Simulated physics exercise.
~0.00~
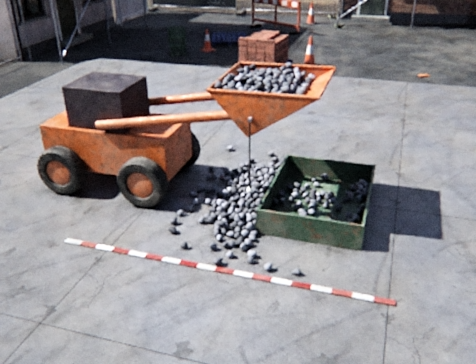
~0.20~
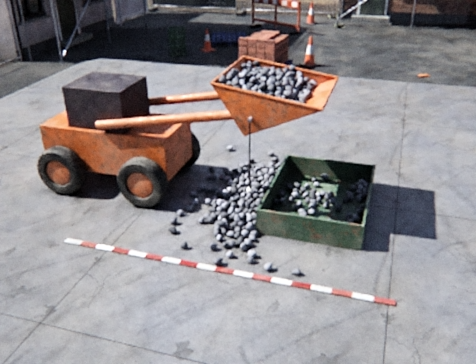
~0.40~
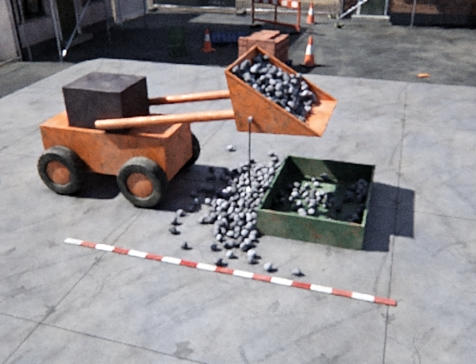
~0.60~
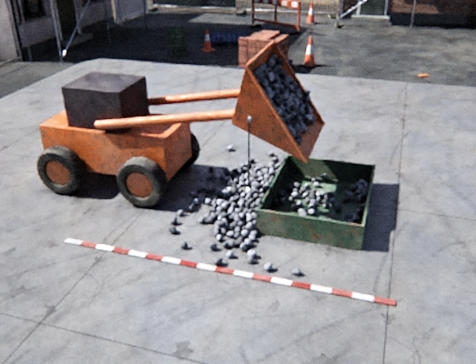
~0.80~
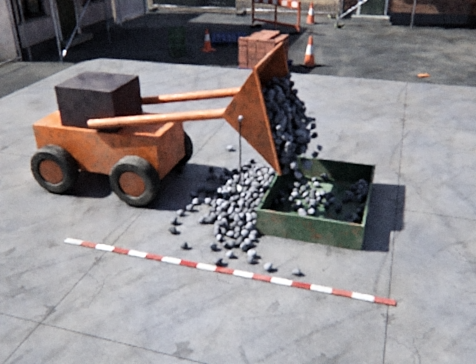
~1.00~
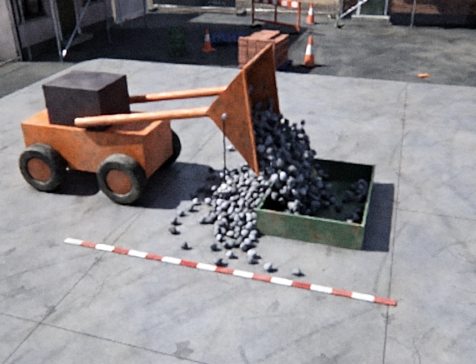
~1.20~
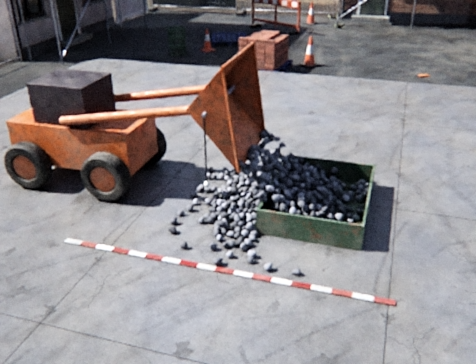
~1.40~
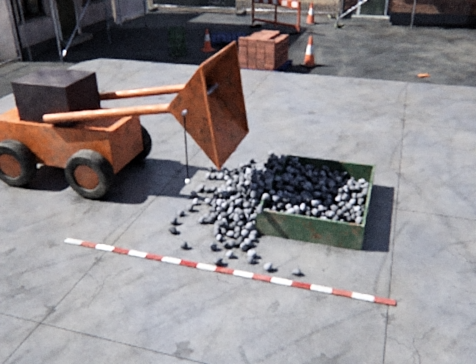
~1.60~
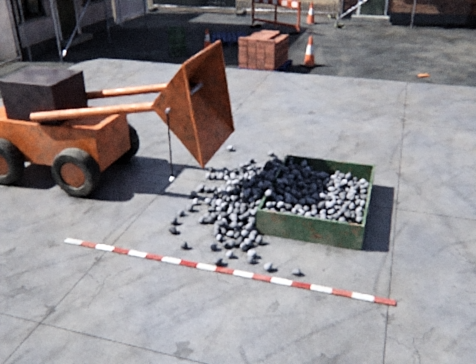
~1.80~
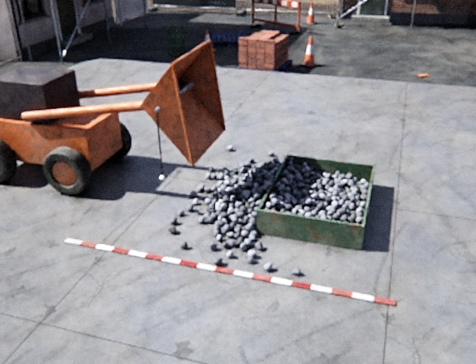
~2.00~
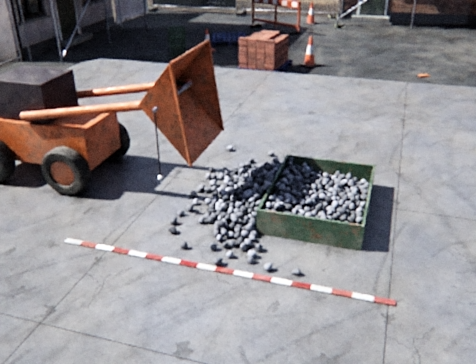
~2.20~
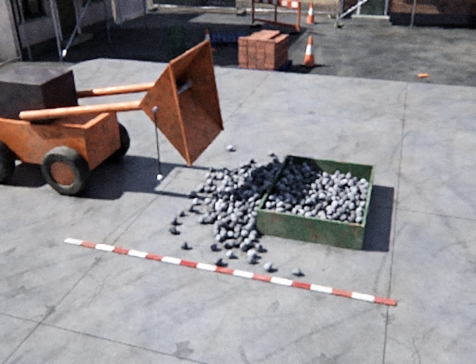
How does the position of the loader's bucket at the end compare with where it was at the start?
At the start the bucket is up near the green bin, and by the end it is well to the left, away from the bin.
